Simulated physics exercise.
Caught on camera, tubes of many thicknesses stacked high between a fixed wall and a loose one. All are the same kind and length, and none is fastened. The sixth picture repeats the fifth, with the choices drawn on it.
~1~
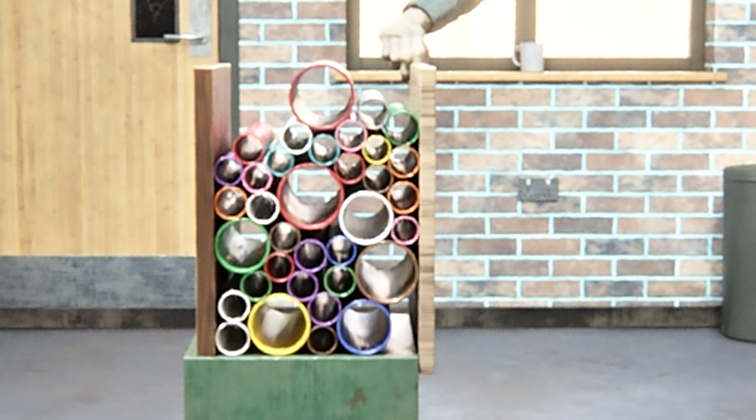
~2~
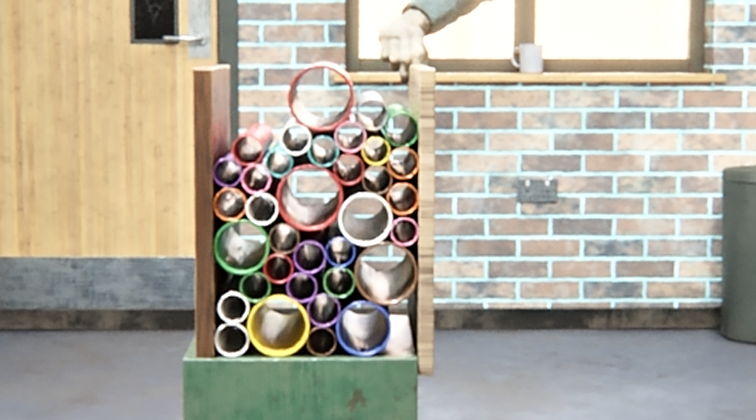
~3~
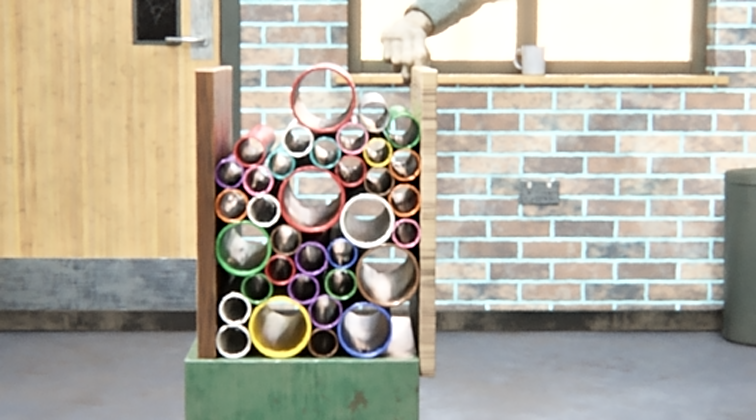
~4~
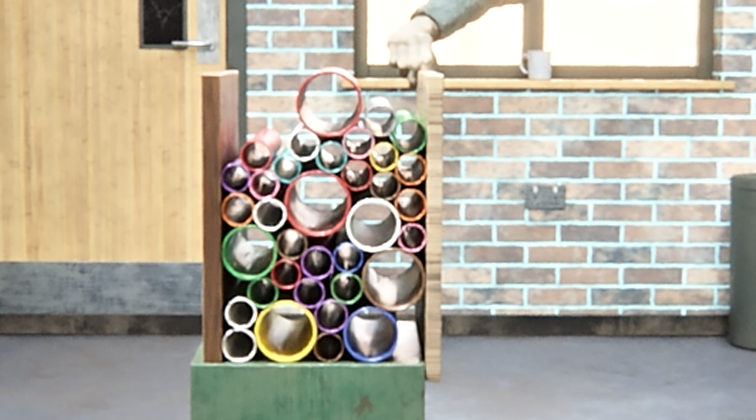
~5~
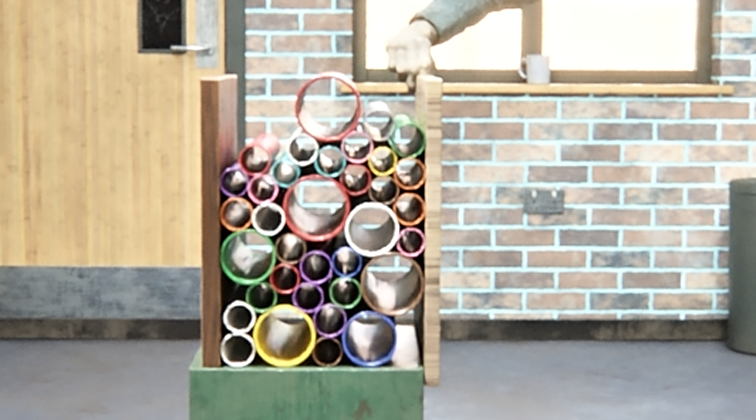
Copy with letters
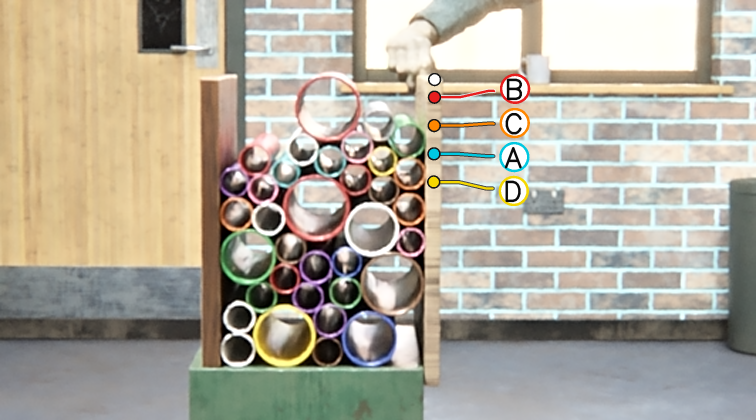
Colourful tubes of mixed widths sitting stacked between two upright boards on a green base, a hand resting motionless above right.
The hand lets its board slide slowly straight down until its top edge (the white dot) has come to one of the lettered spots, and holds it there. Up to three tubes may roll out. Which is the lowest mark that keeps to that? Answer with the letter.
Lower it to D and no more.
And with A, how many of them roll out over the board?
It comes to none.
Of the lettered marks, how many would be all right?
The number is four.
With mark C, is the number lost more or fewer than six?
It loses fewer than six.
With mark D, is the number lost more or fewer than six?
At D, fewer than six.
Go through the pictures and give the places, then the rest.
The first picture shows side board (421, 206); a white tube (232, 338); a white tube (235, 307).
The second picture shows a white tube (234, 308); a red tube (279, 268).
The third picture shows a white tube (368, 221); a brown tube (379, 181).
The fourth picture shows a purple tube (236, 178); a pink tube (358, 142).
The fifth picture shows side board (426, 218); a white tube (238, 349); a white tube (240, 318).
On the marked copy, A at (434, 154); B at (435, 98); C at (434, 126); D at (434, 182); the white dot at (435, 80).
Following D. Soon after the start, top of the board (426, 128).
Later, top of the board (426, 181).
In the end, top of the board (426, 182), two out over the board.
As for the rest, A none out over the board; B none out over the board; C none out over the board.
